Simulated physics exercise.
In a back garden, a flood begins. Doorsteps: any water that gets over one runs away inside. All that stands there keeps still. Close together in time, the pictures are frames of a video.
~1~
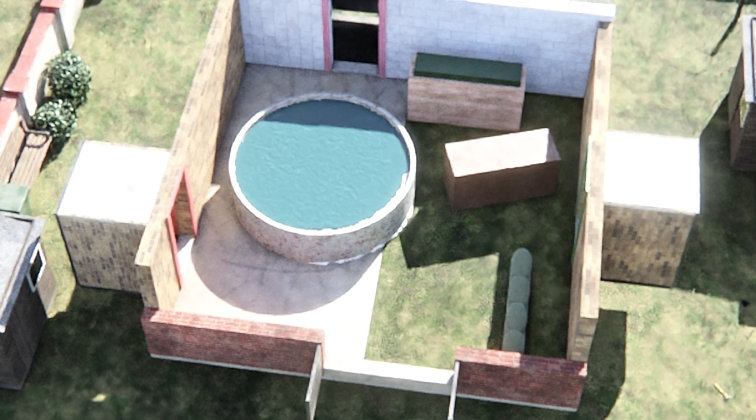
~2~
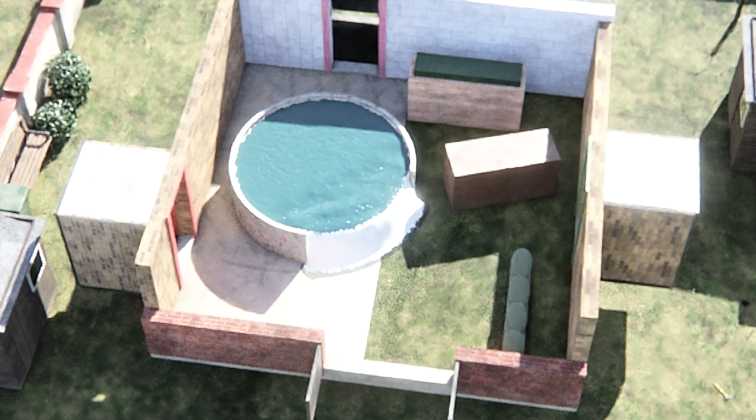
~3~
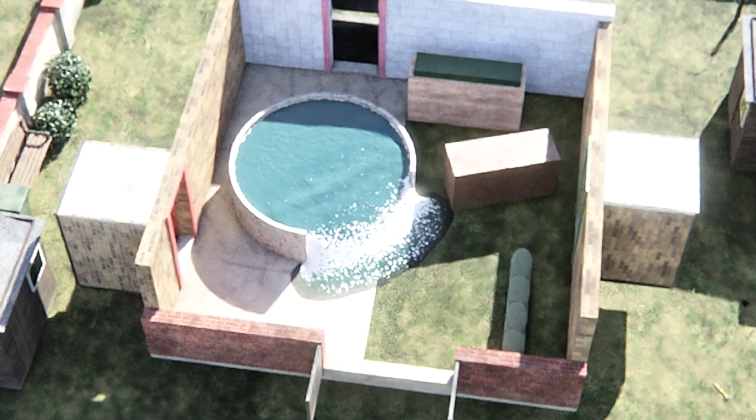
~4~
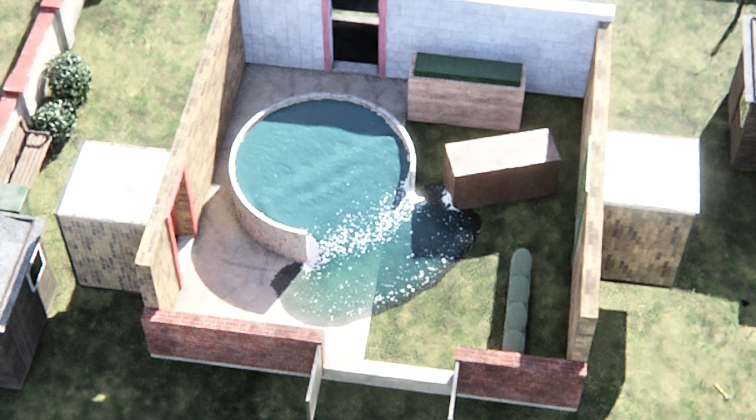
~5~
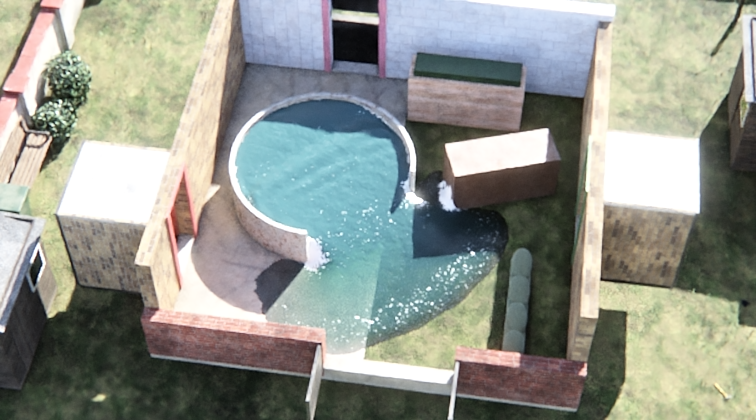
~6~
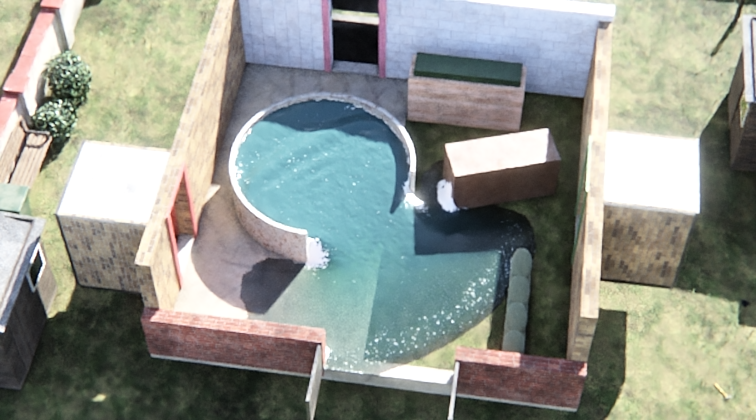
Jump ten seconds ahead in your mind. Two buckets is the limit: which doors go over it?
In order: Red door: Two buckets at most. Pink door: Two buckets at most. Green door: Over two buckets.
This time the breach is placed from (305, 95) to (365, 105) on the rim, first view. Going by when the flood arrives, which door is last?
Last in line is the green one.
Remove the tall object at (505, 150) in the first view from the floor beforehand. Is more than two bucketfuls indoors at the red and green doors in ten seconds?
In order: Red door gets less, then green door gets too much.
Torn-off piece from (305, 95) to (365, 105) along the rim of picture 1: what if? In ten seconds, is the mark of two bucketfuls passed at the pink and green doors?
Note: Pink door crosses the line, green door misses the line.
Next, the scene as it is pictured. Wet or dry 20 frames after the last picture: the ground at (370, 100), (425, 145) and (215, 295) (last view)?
First spot not wet, second inundated, third inundated.
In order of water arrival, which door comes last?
It's the pink door.
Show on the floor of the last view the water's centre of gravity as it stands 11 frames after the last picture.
The water centres close to (374, 238).
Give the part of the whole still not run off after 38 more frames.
That works out to about 60 per cent.
A moment on, water covers 40 % of the floor; the red door not reached, the pink door not reached, the green door wet at the sill, nothing in.
Next, water covers 50 % of the floor; the red door not reached, the pink door not reached, the green door under two buckets in.
Then, water covers 65 % of the floor; the red door wet at the sill, nothing in, the pink door not reached, the green door over two buckets in.
Later, water covers 80 % of the floor; the red door wet at the sill, nothing in, the pink door not reached, the green door far over two buckets in.
In the end, water covers 95 % of the floor; the red door wet at the sill, nothing in, the pink door wet at the sill, nothing in, the green door far over two buckets in.
